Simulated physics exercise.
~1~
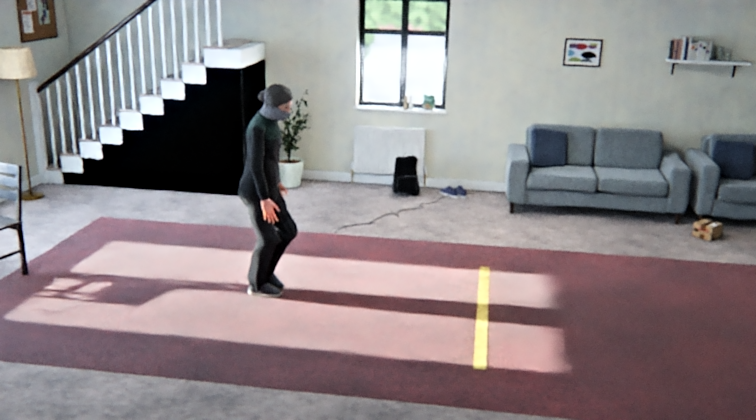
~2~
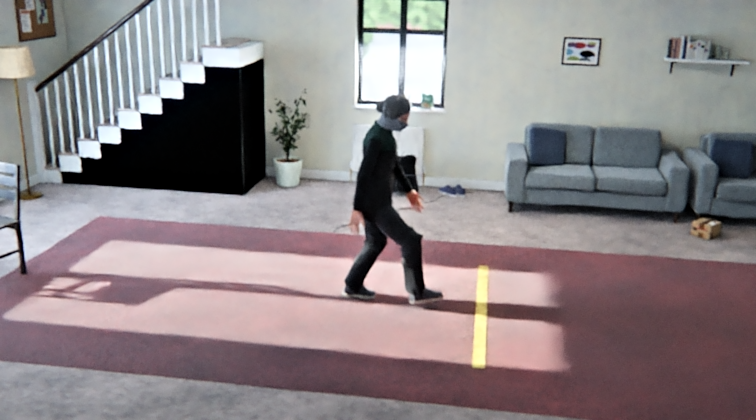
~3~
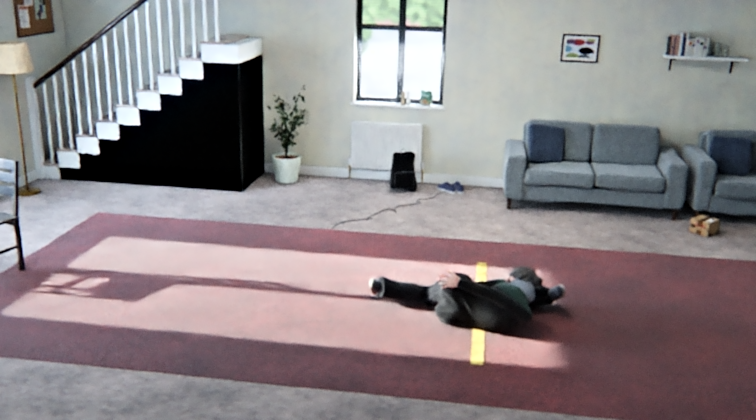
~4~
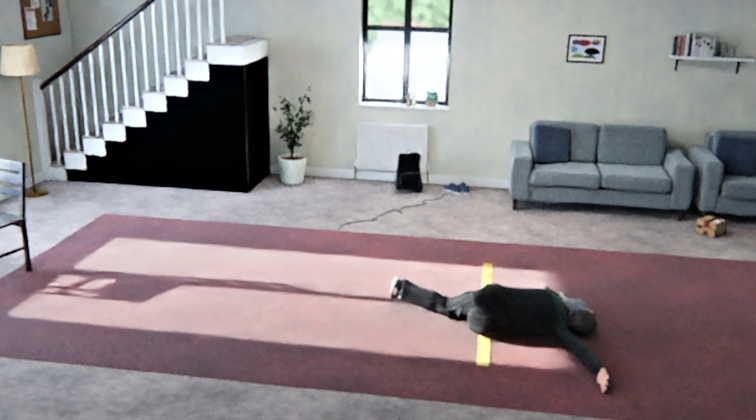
A person in dark clothes and a grey cap walks to the right across a large dark red rug, toward a yellow strip laid across it. The slightly swaying view looks down into a living room, with a white-railed staircase at left, a potted plant and a window at the back, and grey sofas at right. The person strides on, leaning forward with arms held out, close to the strip. Then the person is down on the rug, body across the strip. Finally the person lies stretched out, head and chest beyond the strip, one arm reaching right and legs trailing left.
